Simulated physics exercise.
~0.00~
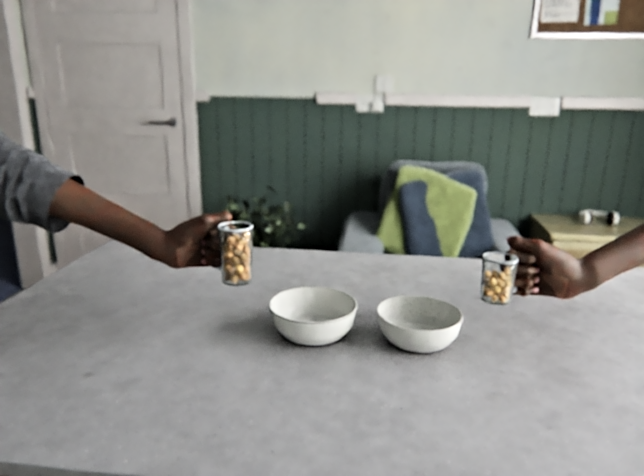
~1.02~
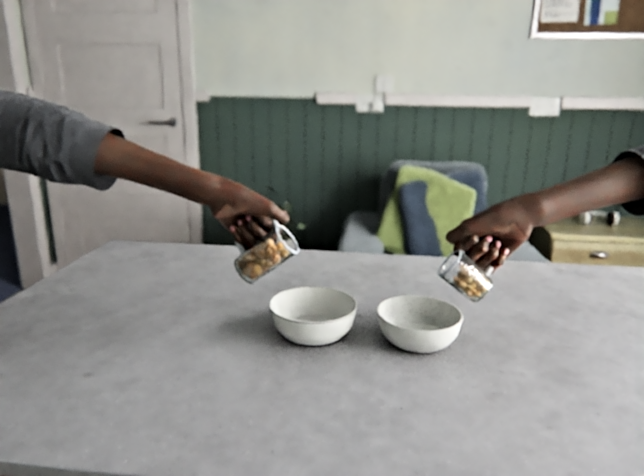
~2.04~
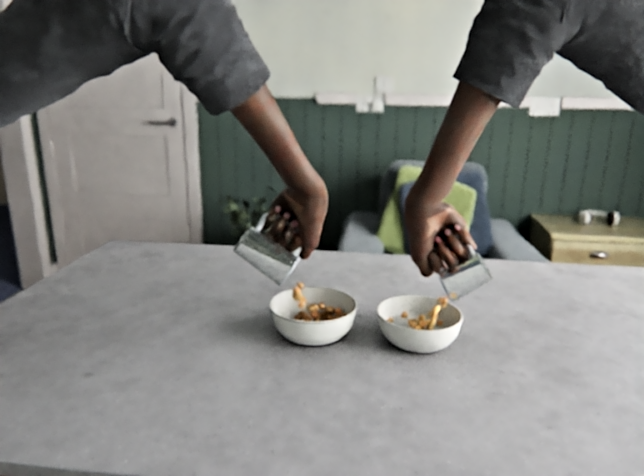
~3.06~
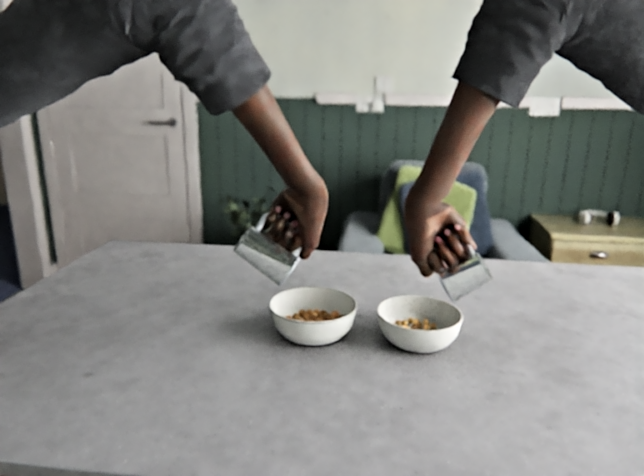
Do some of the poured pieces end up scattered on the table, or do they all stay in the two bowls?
They all stay in the bowls. The left bowl and the right bowl each keep everything poured into them, and the table around them stays clear.
